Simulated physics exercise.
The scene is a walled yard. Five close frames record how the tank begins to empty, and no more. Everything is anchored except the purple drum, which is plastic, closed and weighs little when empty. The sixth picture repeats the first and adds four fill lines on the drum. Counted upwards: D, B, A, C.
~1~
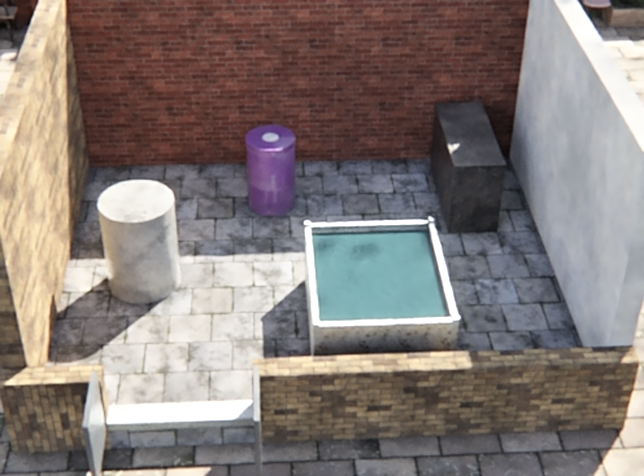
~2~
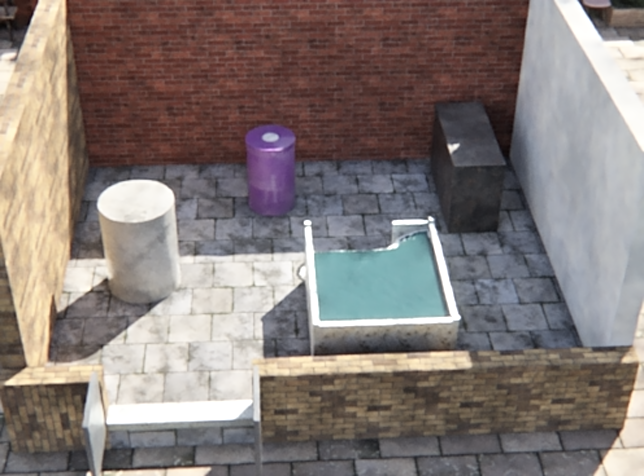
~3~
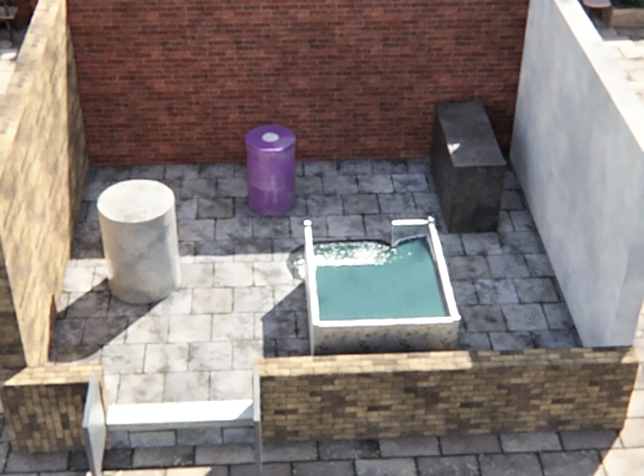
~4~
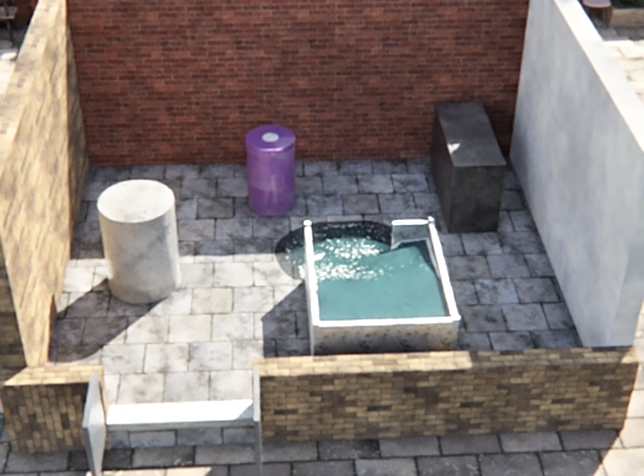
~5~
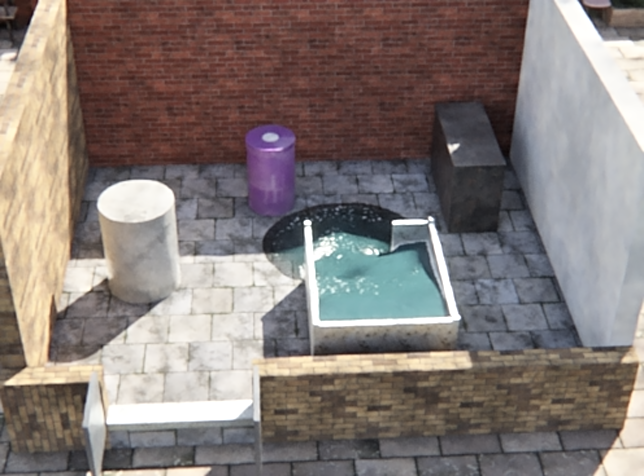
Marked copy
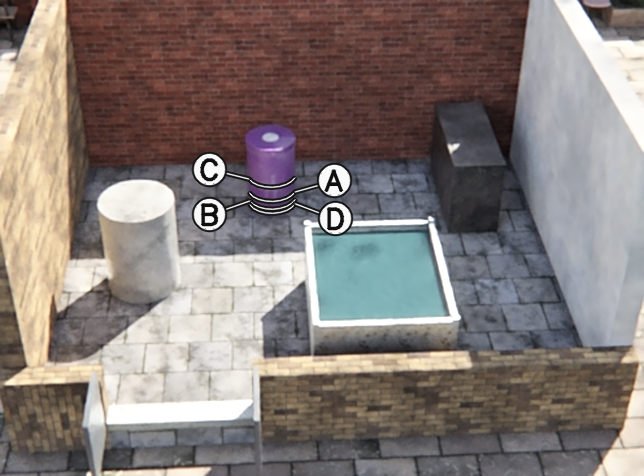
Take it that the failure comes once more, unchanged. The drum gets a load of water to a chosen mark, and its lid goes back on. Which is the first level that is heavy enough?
Mark C just does it.
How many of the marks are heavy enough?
One.
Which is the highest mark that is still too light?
The answer is A.
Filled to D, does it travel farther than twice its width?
Yes.
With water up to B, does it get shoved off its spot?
Yes, it does.
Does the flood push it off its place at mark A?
Yes.
In white, A at (272, 201); B at (272, 209); C at (272, 187); D at (272, 213); from the bottom up D, B, A, C.
Choosing A, it is pushed about half its own width away.
Choosing B, it is pushed about 4 times its own width away.
Choosing C, it does not move.
Choosing D, it is pushed about 4 times its own width away.
